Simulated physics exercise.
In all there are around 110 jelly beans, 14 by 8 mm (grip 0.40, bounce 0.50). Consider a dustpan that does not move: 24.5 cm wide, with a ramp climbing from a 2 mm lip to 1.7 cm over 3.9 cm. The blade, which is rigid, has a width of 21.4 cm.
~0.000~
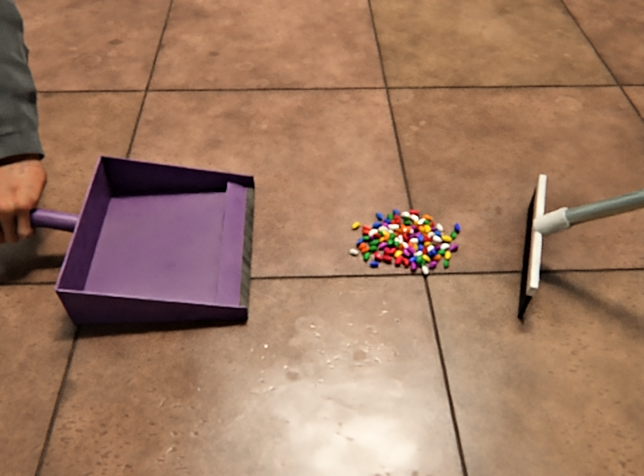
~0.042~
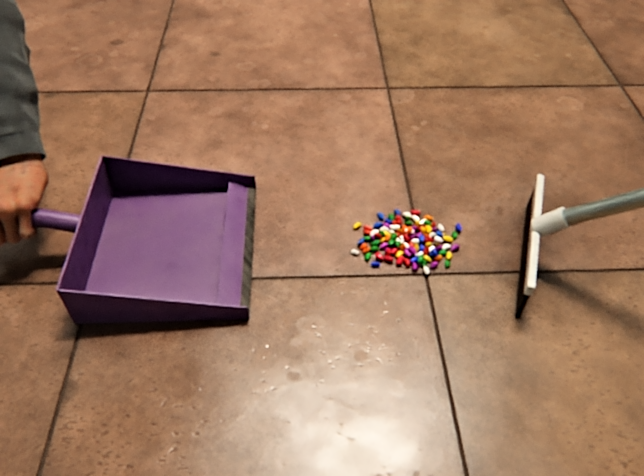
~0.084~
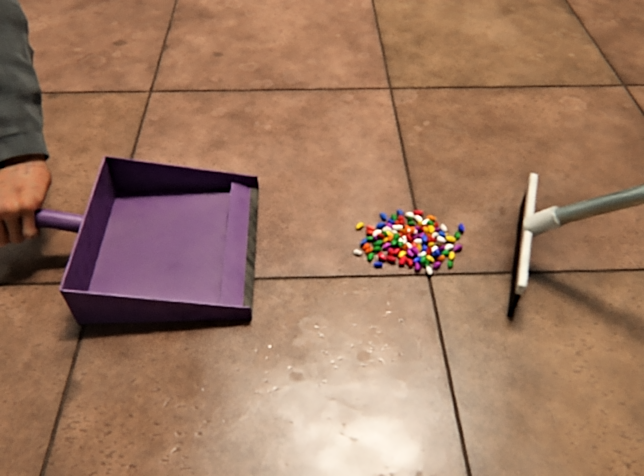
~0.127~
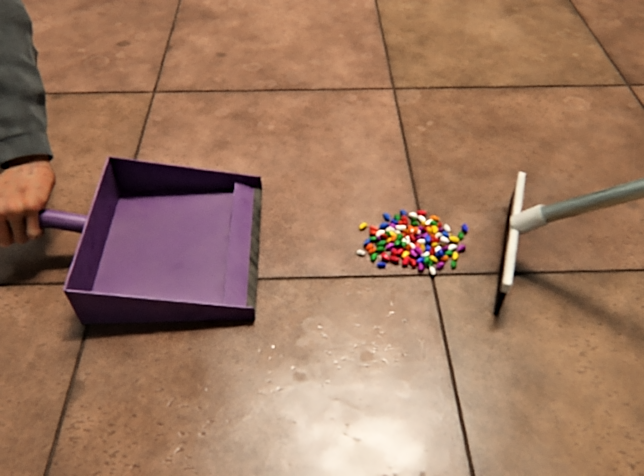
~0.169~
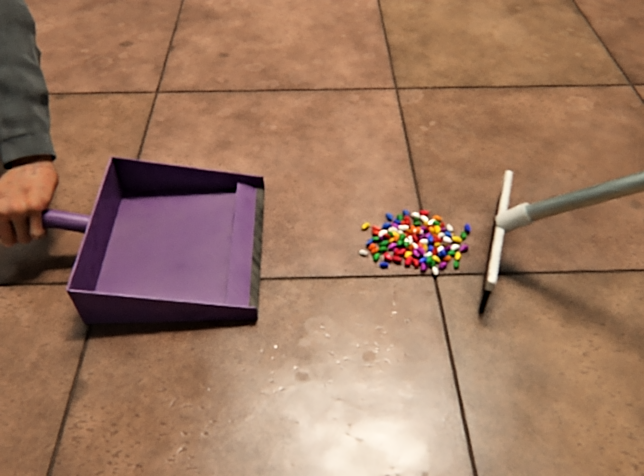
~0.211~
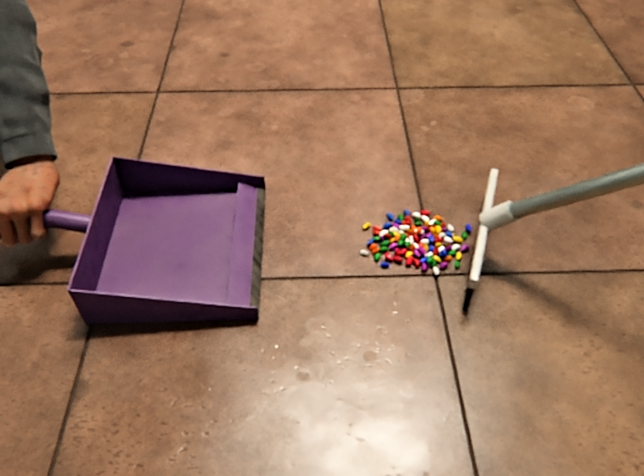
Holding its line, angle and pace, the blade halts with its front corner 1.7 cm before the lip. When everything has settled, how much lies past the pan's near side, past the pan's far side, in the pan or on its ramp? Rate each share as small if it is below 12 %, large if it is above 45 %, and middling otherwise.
Near side: Small, far side: Middling, pan: Small.
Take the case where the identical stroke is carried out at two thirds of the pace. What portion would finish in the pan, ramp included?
I'd put it at roughly 5 per cent.
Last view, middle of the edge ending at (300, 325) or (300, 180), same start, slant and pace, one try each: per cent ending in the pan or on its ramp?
The two tries give about 0 and 10 percent.
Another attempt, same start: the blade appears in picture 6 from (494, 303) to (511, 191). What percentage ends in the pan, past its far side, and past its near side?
Pan 0 % / far 0 % / near 0 %.
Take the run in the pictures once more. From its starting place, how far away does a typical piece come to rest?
20 cm, roughly.
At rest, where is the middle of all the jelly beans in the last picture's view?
(278, 216).
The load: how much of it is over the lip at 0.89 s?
Roughly 5 % by then.
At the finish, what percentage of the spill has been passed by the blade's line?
Some 0 percent, give or take.
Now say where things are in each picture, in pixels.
Blade from (531, 291) to (540, 183), moved 0.0 cm, 0 of the pieces shifted so far; middle of the pieces at (405, 238); pan at (160, 249), in the first frame.
Blade from (529, 290) to (538, 182), moved 0.5 cm, 0 of the pieces shifted so far; middle of the pieces at (406, 238), in the second frame.
Blade from (520, 289) to (532, 182), moved 1.9 cm, 0 of the pieces shifted so far; middle of the pieces at (409, 238), in the third frame.
Blade from (506, 288) to (520, 180), moved 4.1 cm, 0 of the pieces shifted so far; middle of the pieces at (412, 238), in the fourth frame.
Blade from (490, 286) to (507, 179), moved 6.3 cm, 0 of the pieces shifted so far; middle of the pieces at (415, 238), in the fifth frame.
Blade from (473, 283) to (493, 177), moved 8.5 cm, 0 of the pieces shifted so far; middle of the pieces at (416, 238); pan at (171, 249). Its pace works out near 0.53 m/s, heading 10 degrees away from the viewer's side, in the sixth frame.
After 0.45 s, middle of the blade 18 cm from the lip; 0 % over the lip, far side 0 %, near side 0 %.
Then, at 0.61 s, middle of the blade 10 cm from the lip; 0 % over the lip, far side 5 %, near side 0 %.
After 0.89 s, middle of the blade 5 cm from the lip; 5 % over the lip, far side 15 %, near side 0 %.
By 2.4 s all is still; near side 0 %, far side 15 %, pan 5 %, in front of the lip or behind the blade 80 %.
